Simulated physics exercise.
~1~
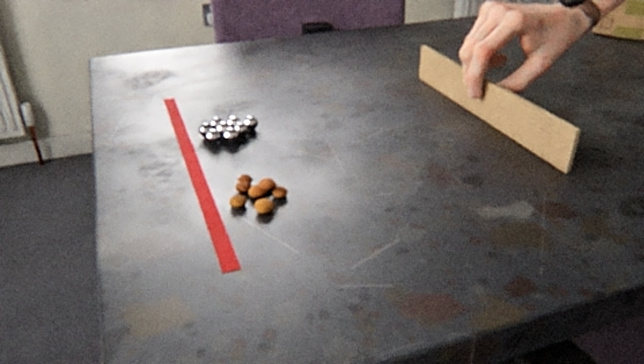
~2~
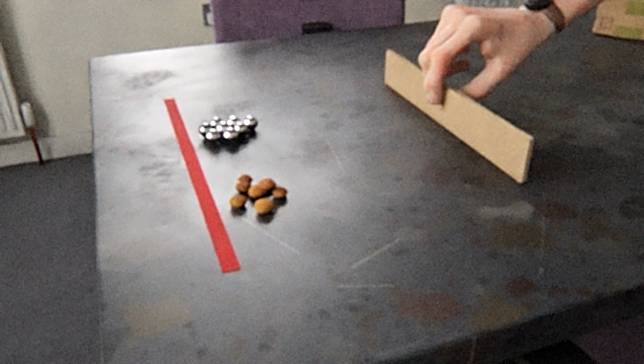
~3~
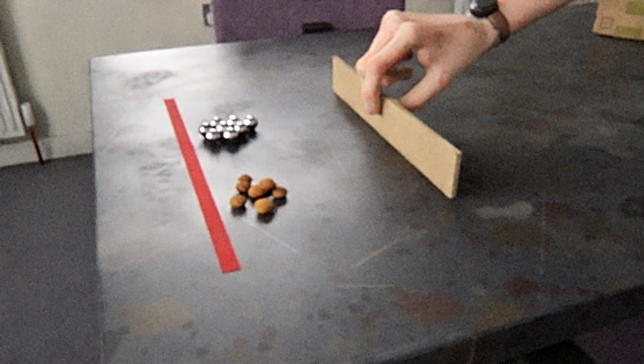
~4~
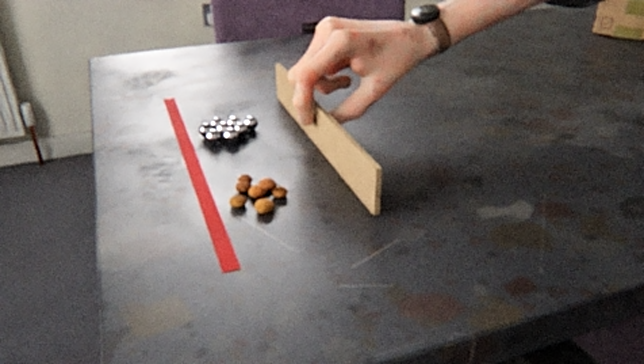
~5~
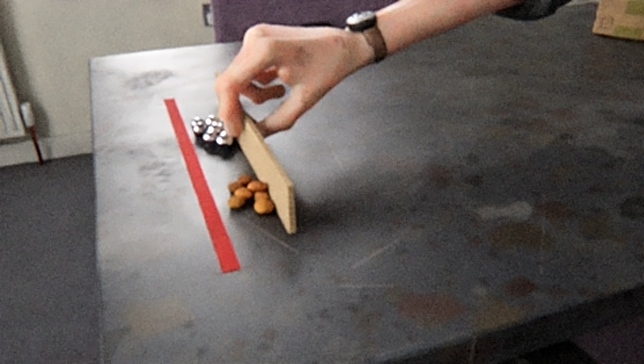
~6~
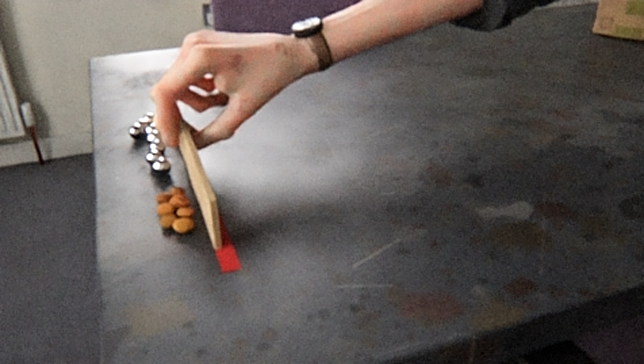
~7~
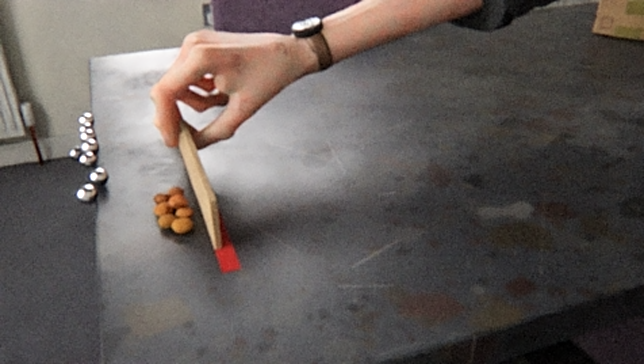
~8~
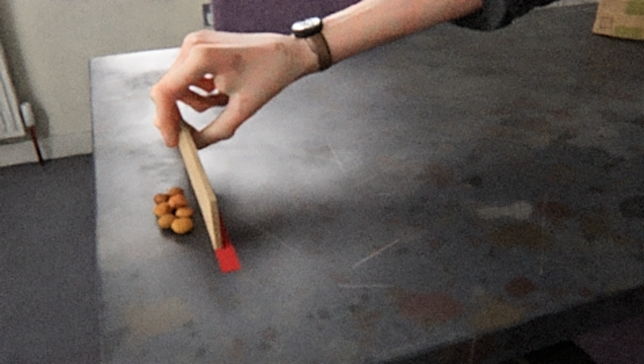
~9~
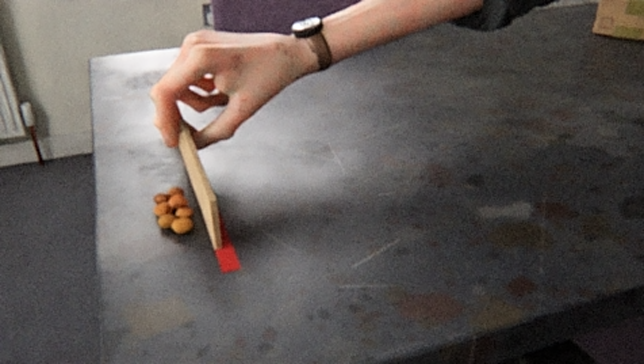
A hand wearing a wristwatch slides an upright tan board leftward across a dark, scuffed tabletop, seen at an angle from above. On the left, a cluster of shiny silver balls sits behind a heap of small orange-brown pieces, both just right of a red tape strip. The board reaches the two groups, pushes them left over the tape, and stops at the strip. The silver balls keep rolling and drop off the table's left edge, passing out of sight. The brown pieces stay bunched on the table beside the still board and hand.
